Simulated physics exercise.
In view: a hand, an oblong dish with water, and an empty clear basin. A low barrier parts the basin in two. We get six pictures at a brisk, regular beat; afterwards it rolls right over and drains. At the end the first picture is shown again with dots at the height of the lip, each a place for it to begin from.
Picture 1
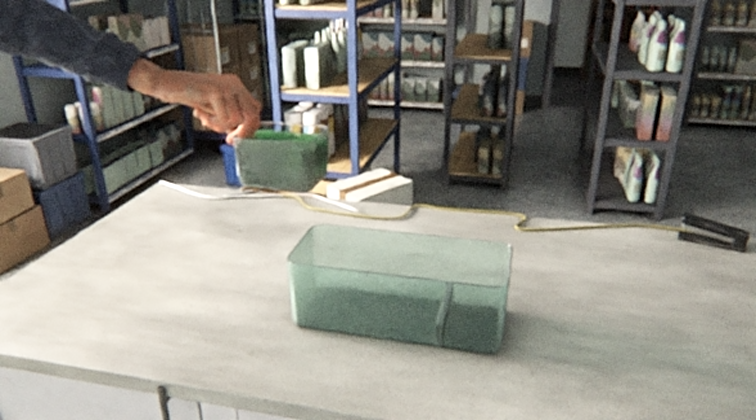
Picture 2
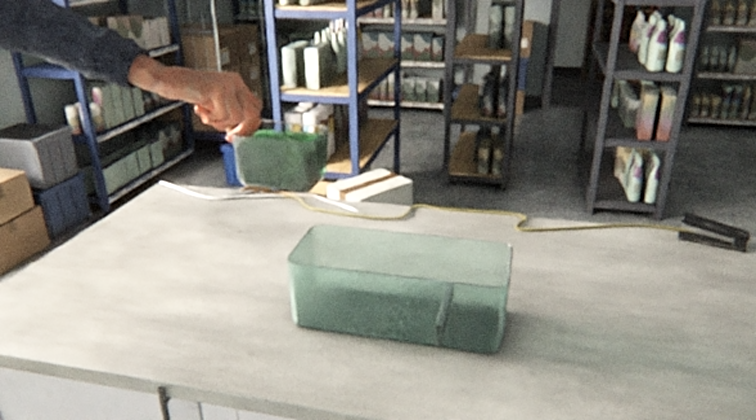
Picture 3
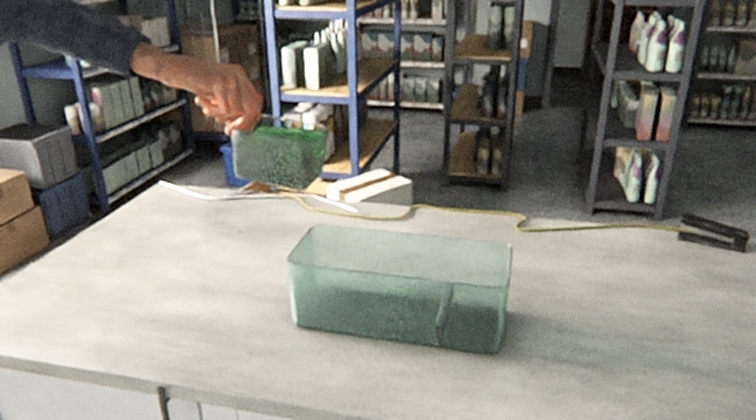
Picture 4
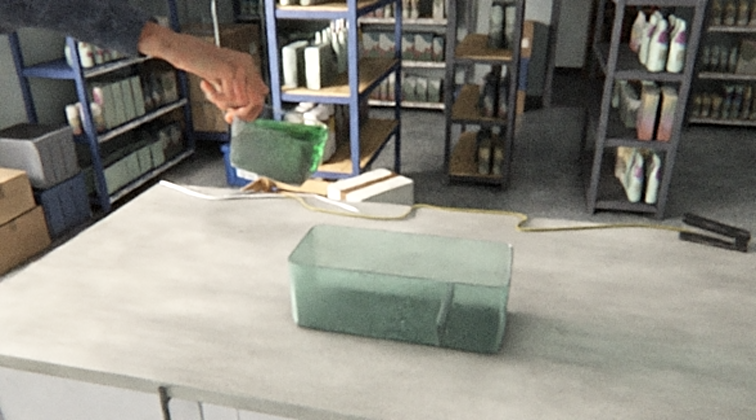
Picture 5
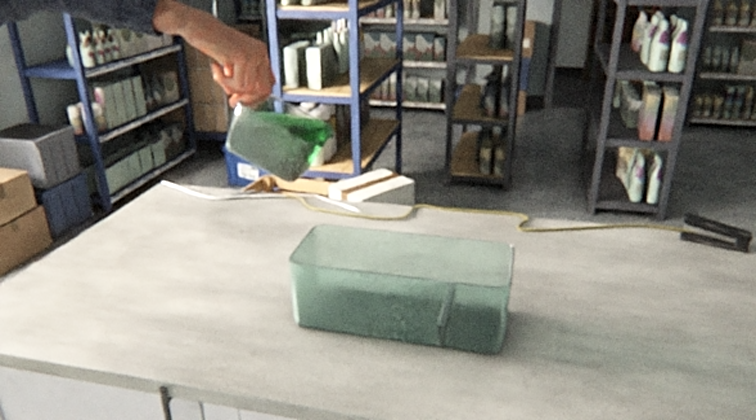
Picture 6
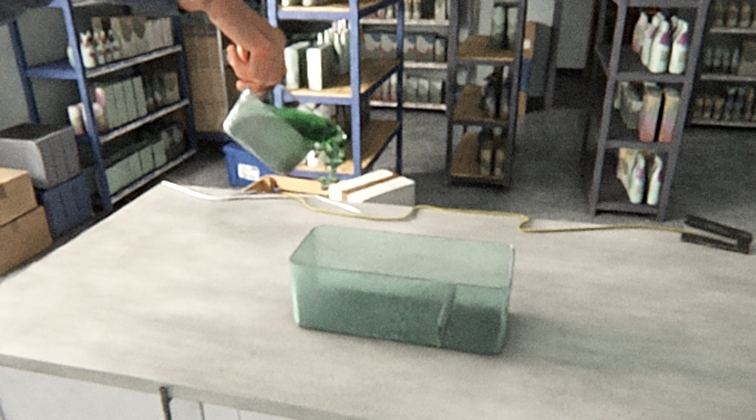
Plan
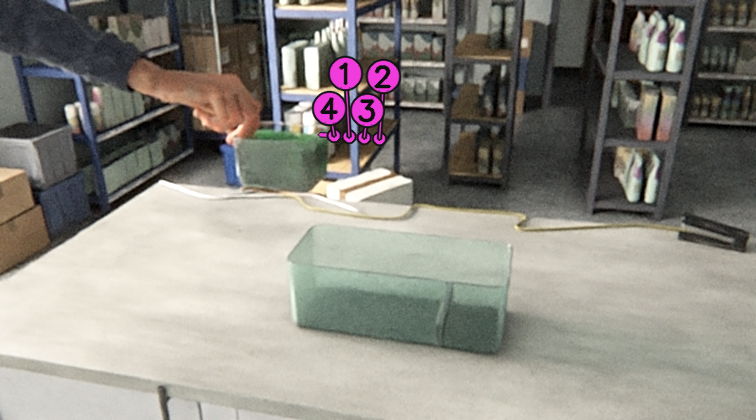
In this clip, a hand holds an oblong dish of green liquid above a table with a clear, divided basin, then gradually tilts the dish to the right until green liquid runs over its lip and downward.
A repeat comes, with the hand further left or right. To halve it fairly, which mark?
Best: 3.
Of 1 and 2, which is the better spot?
That would be 2.
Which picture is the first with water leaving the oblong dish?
In picture 5.
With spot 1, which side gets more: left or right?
More ends on the left.
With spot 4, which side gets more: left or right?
The left one.
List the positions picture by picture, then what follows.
Upright, lip at (320, 134); basin from (294, 322) to (501, 351); top of the wall at (445, 302); nothing has left yet, in the first frame.
Upright, lip at (320, 135); nothing has left yet, in the second frame.
Tipped about 7°, lip at (320, 135); nothing has left yet, in the third frame.
Tipped about 15°, lip at (321, 135); nothing has left yet, in the fourth frame.
Tipped about 26°, lip at (322, 135); water is over the lip, down to (326, 141), in the fifth frame.
Tipped about 38°, lip at (322, 135); water is over the lip, down to (328, 185), in the sixth frame.
In magenta, 1 at (349, 136); 2 at (379, 138); 3 at (364, 137); 4 at (334, 135).
With 1, about 79 % ends left of the wall and 18 % right of it; 3 % is lost outside.
With 2, about 34 % ends left of the wall and 65 % right of it.
With 3, about 49 % ends left of the wall and 50 % right of it.
With 4, about 86 % ends left of the wall and 11 % right of it; 3 % is lost outside.
